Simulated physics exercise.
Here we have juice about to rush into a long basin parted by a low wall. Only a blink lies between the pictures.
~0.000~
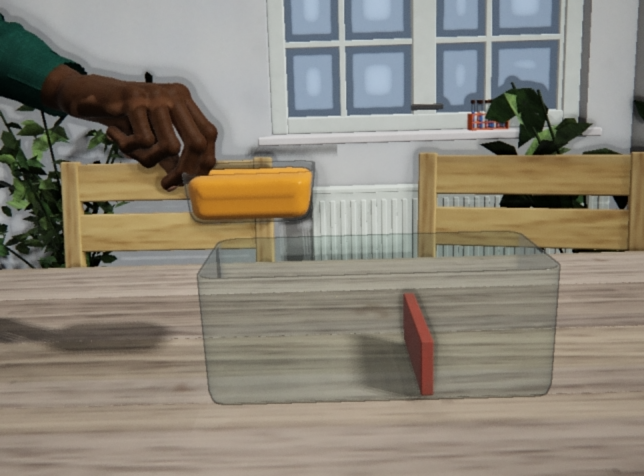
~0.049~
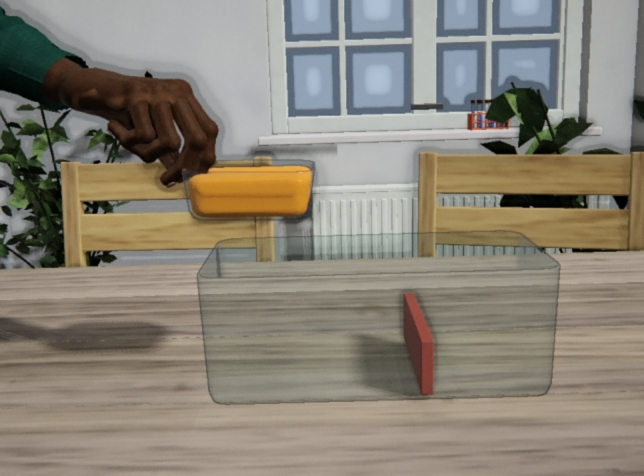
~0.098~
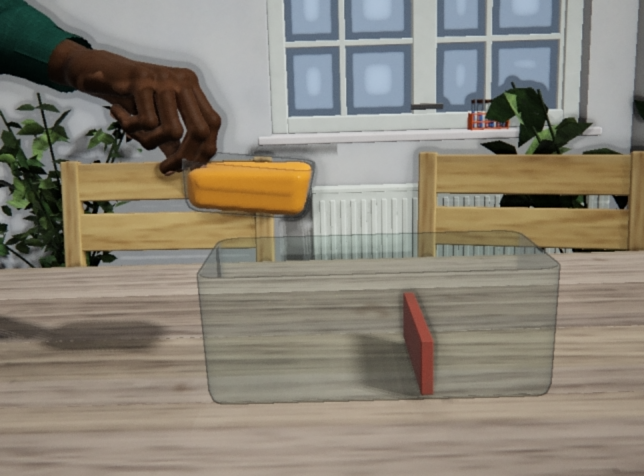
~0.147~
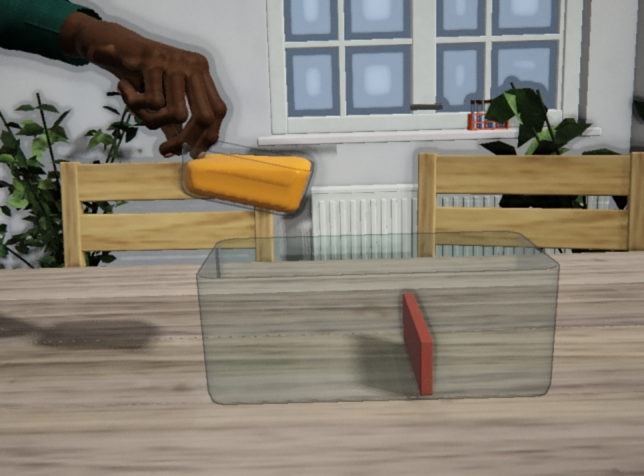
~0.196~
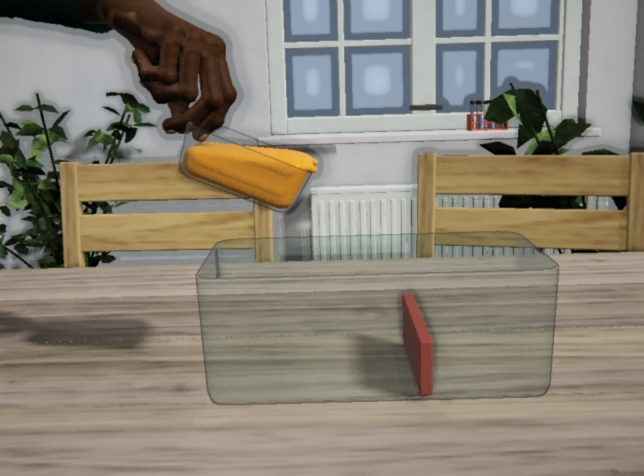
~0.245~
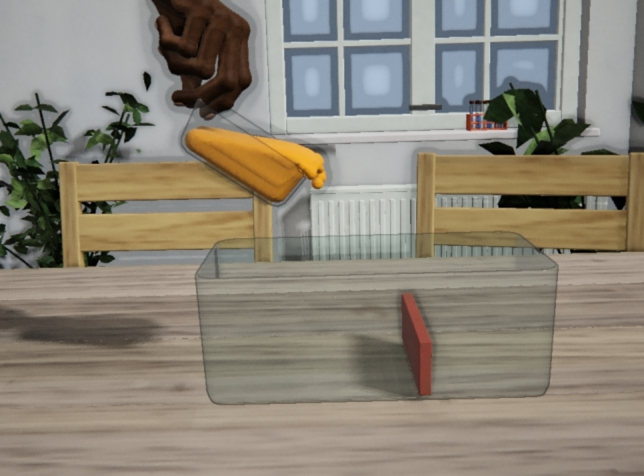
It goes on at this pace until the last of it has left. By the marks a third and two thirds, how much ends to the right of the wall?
The share right of the wall is between a third and two thirds.
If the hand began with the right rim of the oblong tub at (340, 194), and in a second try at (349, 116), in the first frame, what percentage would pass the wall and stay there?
Near 75 % and 80 %.
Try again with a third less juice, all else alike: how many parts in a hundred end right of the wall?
Near 25 %.
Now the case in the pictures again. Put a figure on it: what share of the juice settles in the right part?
Roughly 50 in a hundred.
A moment on, the oblong tub is tipped right over and 7 per cent is still to pour, 39 is left of the wall and 4 right of it.
Next, the oblong tub is tipped right over and 0 per cent is still to pour, 41 is left of the wall and 57 right of it.
Then the oblong tub is tipped right over and 0 per cent is still to pour, 47 is left of the wall and 51 right of it.
Later the oblong tub is tipped right over and 0 per cent is still to pour, 48 is left of the wall and 51 right of it.
Finally, 48 per cent lies left of the wall, 51 right of it and 2 outside.
